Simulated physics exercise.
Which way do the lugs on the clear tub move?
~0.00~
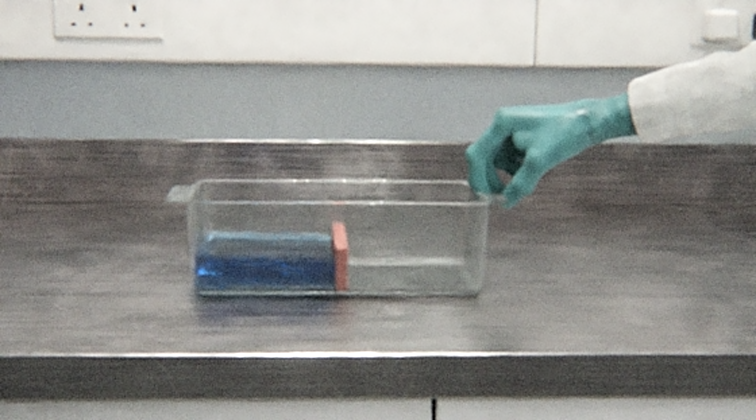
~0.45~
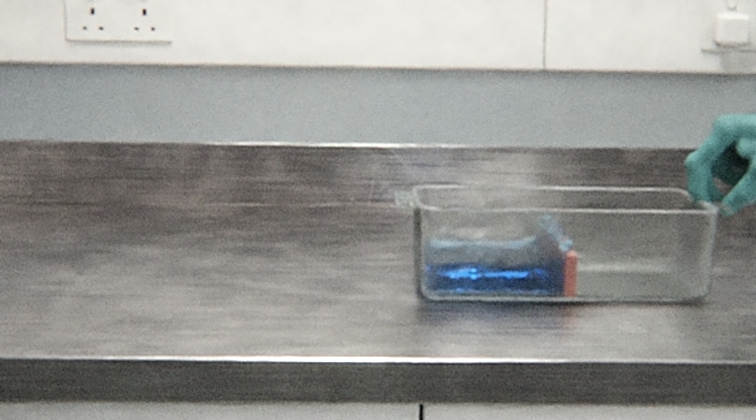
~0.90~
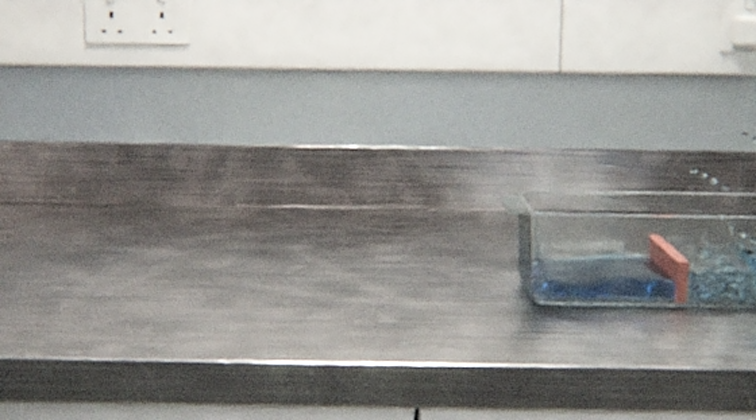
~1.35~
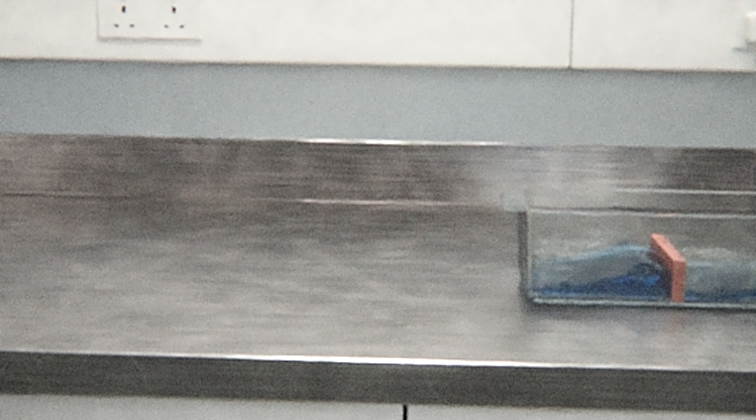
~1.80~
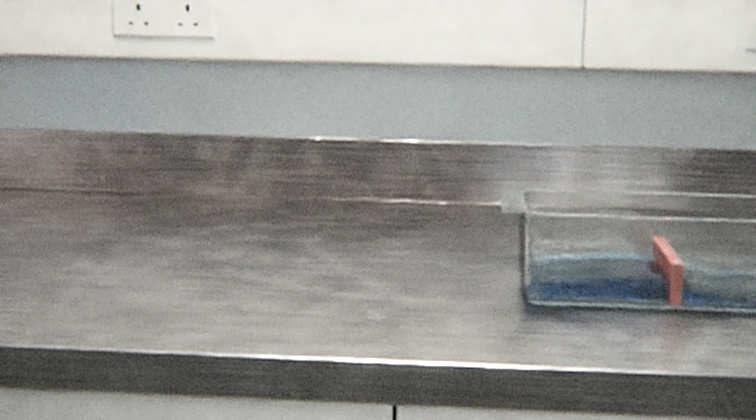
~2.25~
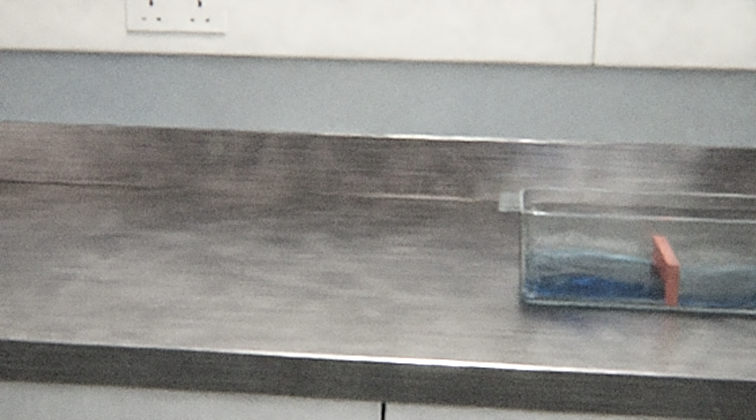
The lugs move to the right, along with the rest of the tub.
